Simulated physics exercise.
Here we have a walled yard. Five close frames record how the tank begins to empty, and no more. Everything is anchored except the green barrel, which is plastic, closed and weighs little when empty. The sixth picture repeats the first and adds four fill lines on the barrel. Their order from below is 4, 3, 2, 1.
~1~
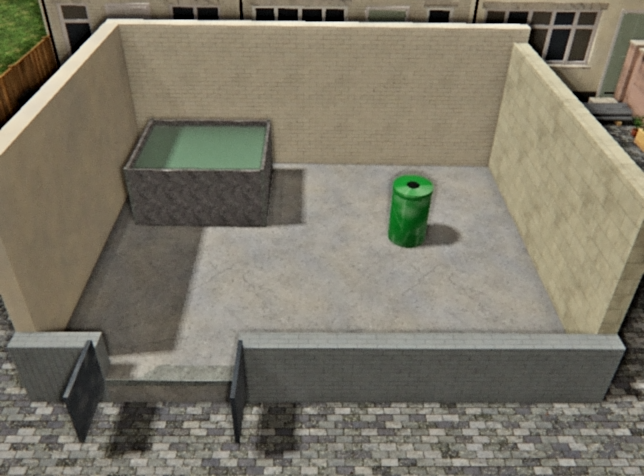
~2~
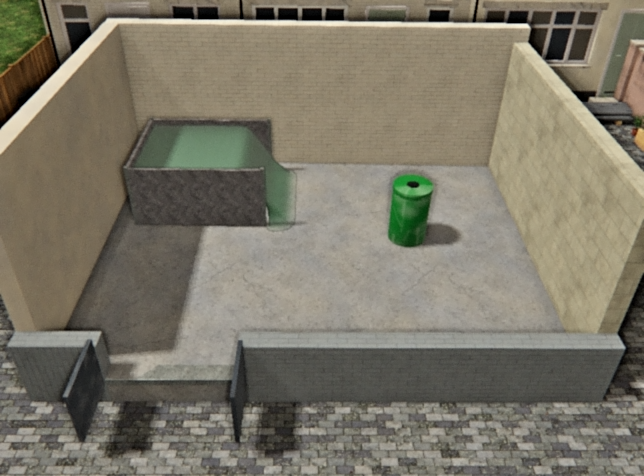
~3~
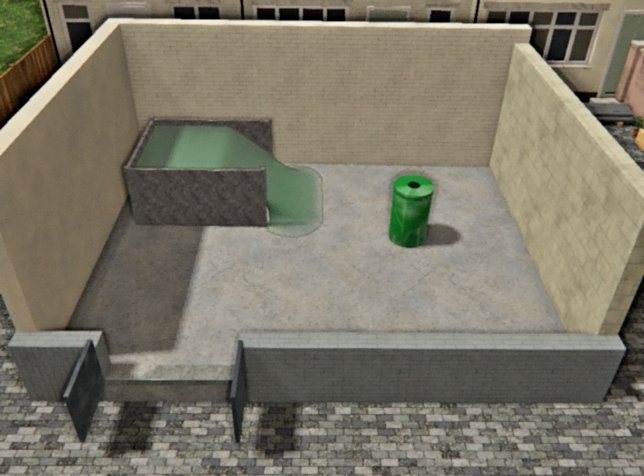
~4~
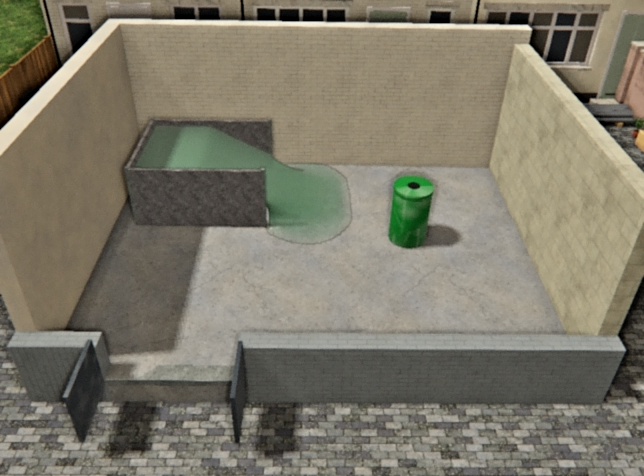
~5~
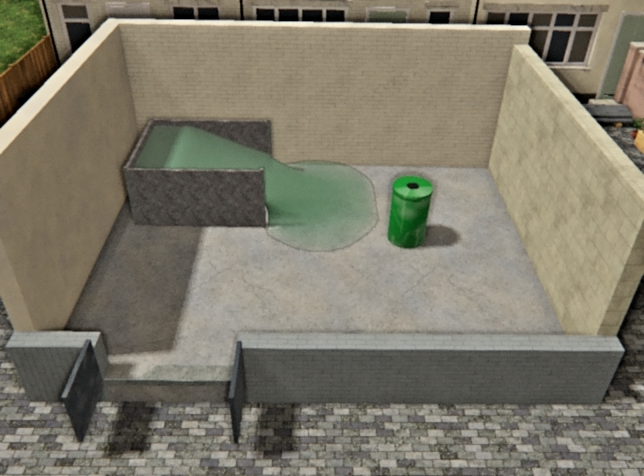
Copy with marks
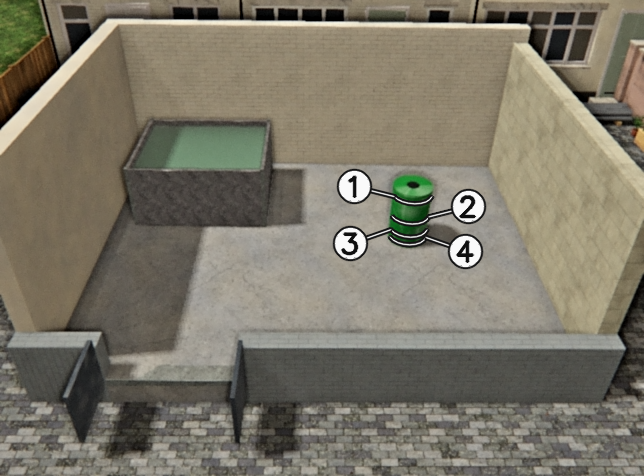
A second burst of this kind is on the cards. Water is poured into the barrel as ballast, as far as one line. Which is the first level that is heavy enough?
Use line 1.
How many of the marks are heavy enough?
One of them.
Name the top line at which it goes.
2.
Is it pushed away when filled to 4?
Yes, it does.
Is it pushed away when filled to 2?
Yes.
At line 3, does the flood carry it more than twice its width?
Yes, it does.
In white, 1 at (414, 203); 2 at (412, 224); 3 at (410, 237); 4 at (409, 244); from the bottom up 4, 3, 2, 1.
Choosing 1, it does not move.
Choosing 2, it is pushed about half its own width away.
Choosing 3, it is pushed about 4 times its own width away.
Choosing 4, it is pushed about 7 times its own width away.
